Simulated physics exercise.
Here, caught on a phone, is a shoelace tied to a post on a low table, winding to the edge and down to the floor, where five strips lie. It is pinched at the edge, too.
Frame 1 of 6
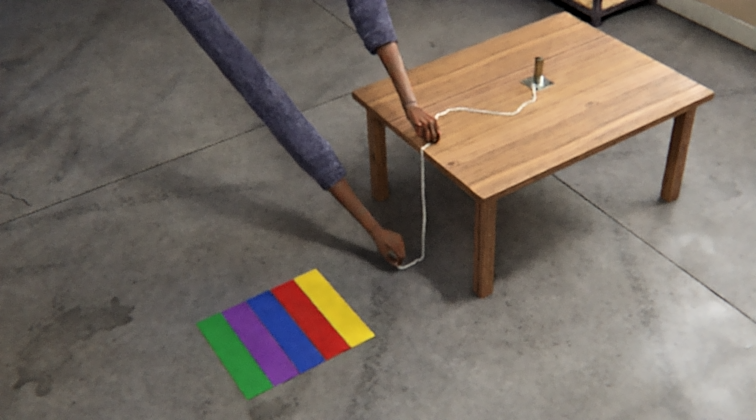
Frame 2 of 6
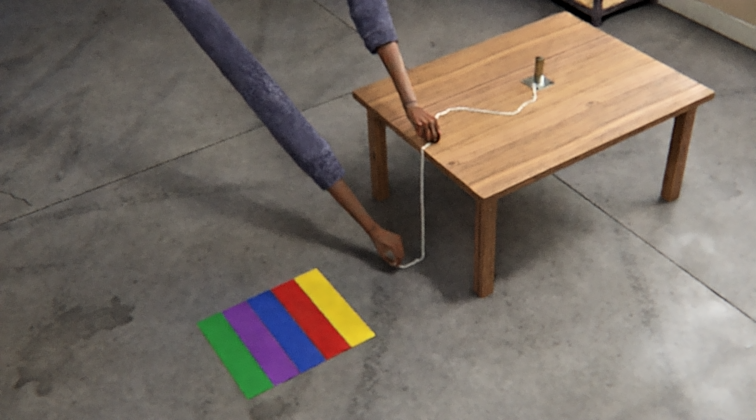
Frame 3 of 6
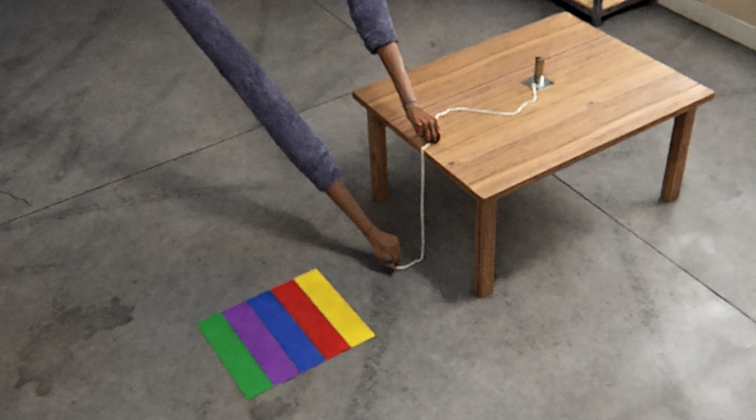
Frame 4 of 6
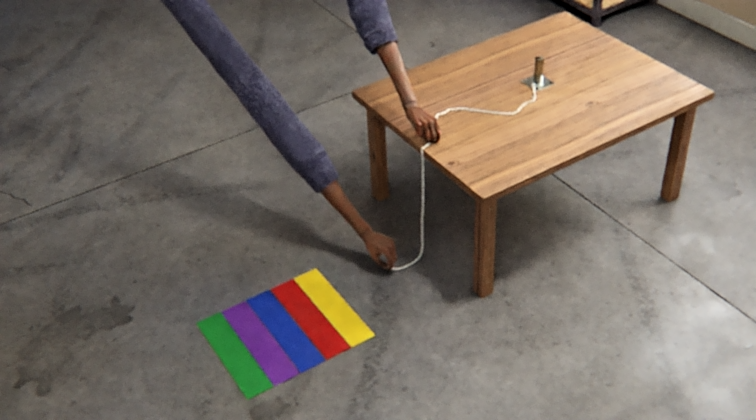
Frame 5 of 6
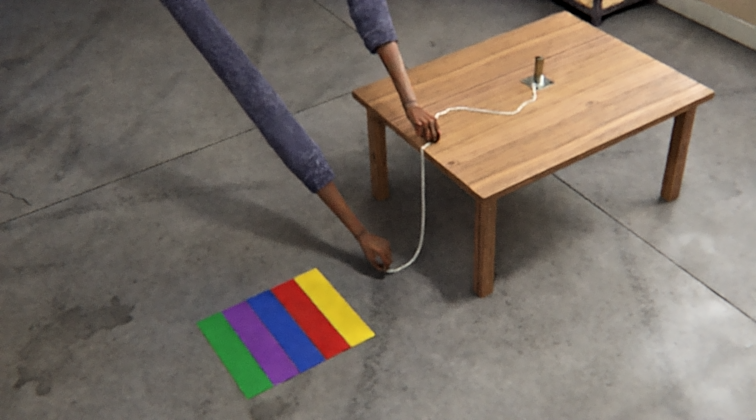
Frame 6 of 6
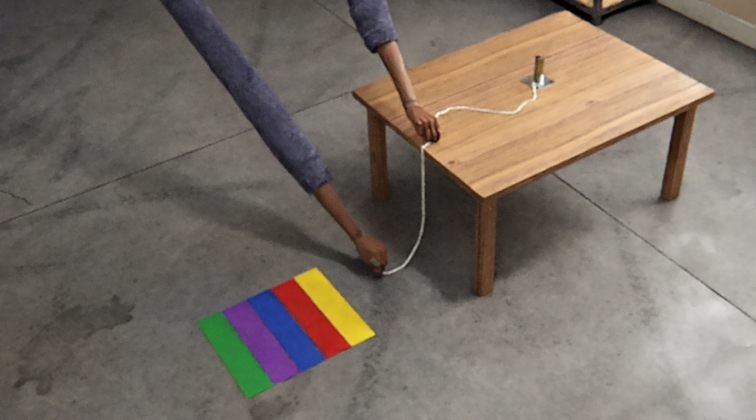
In this clip, one hand pinches a pale cord at the edge of a low wooden table, where it runs from a post, while the other hand draws its lower end slightly left near five coloured strips on the floor.
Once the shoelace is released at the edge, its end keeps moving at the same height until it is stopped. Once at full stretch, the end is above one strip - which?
The end stops over the purple strip.
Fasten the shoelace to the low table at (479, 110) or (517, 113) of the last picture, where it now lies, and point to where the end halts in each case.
In order of the tries, it's near (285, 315) and near (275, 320).
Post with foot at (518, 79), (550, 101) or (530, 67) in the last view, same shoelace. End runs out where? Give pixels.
Somewhere near (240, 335), (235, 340) and (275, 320), in that order.
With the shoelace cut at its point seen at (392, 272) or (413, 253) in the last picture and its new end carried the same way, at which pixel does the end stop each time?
It would be at (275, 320) in the first case and at (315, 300) in the second.
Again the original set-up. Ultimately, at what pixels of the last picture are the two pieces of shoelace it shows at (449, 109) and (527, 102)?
First: (434, 134). Second: (501, 100).
Soon after, end near (300, 308); over red.
After that, end near (271, 321); over blue.
At the stop, end near (254, 330); over purple. Over purple.
